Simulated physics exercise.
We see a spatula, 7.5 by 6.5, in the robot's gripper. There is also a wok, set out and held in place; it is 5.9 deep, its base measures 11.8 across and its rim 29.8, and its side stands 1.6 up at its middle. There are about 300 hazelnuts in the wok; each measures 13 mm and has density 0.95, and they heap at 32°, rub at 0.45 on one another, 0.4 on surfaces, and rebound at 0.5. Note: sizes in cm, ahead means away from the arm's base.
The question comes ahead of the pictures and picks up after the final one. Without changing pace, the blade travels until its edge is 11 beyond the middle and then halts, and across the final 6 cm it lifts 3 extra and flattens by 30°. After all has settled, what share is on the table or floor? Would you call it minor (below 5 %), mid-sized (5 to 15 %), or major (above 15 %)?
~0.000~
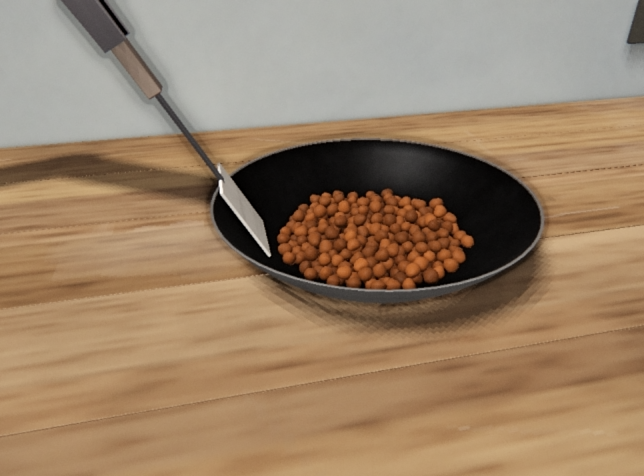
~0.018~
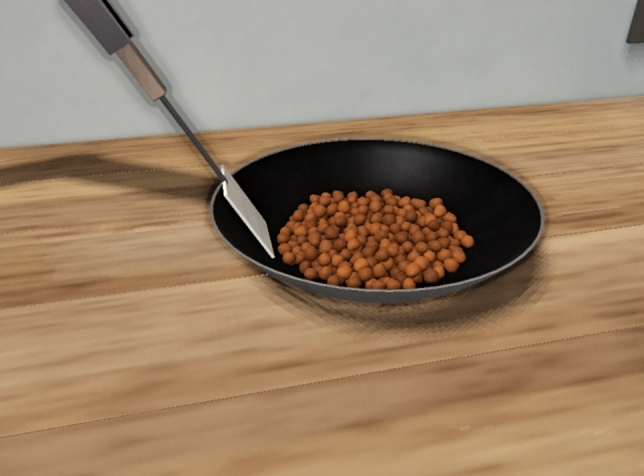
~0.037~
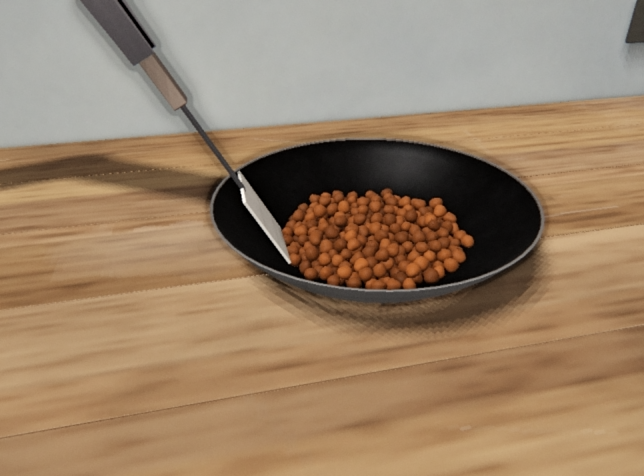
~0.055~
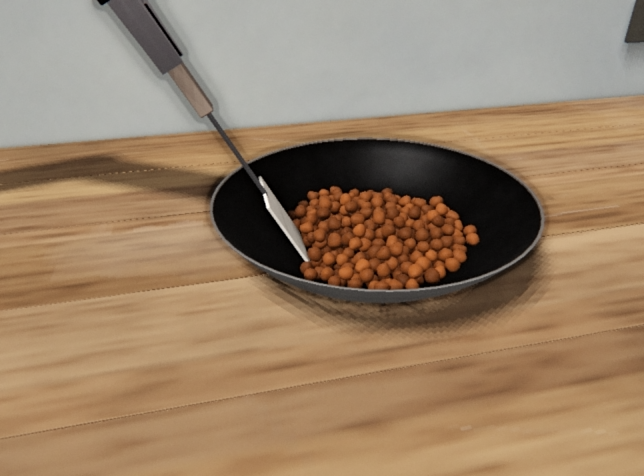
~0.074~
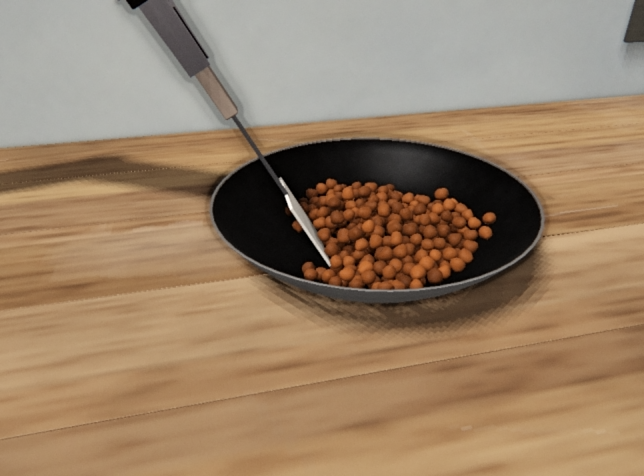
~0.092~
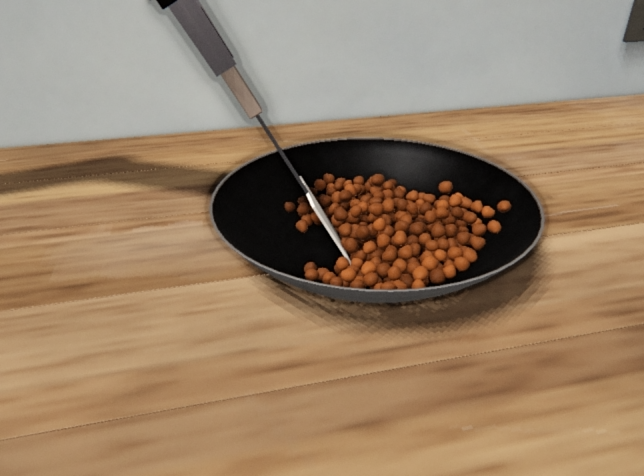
I would call it major.
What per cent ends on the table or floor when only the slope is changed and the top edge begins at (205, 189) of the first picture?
I'd estimate around 25 per cent.
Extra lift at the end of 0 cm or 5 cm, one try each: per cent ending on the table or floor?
Result, in order: Approx. 20 % and 20 %.
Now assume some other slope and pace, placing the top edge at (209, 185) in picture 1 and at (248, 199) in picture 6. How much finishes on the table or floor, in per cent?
Close to 5 in a hundred.
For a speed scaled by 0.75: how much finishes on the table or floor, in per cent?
About 20 per cent.
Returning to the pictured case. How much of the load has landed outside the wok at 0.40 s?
It works out to about 10 in a hundred.
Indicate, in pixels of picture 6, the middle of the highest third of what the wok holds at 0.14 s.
Around (417, 211).
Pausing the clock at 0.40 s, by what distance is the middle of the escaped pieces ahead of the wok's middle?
It comes to near 24 cm ahead of the middle.
After 0.14 s, sloping 62°, highest piece 8 above the table; 298 in the wok.
After 0.18 s, sloping 54°, highest piece 7 above the table; 297 in the wok, 1 on the blade or in flight.
After 0.40 s, sloping 32°, highest piece 14 above the table; 229 in the wok, 24 on the table or floor, 45 on the blade or in flight.
After 1.45 s, sloping 32°, highest piece 4 above the table; 229 in the wok, 69 on the table or floor.
At rest, 229 in the wok, 69 on the table or floor. That is 23 % on the table or floor.
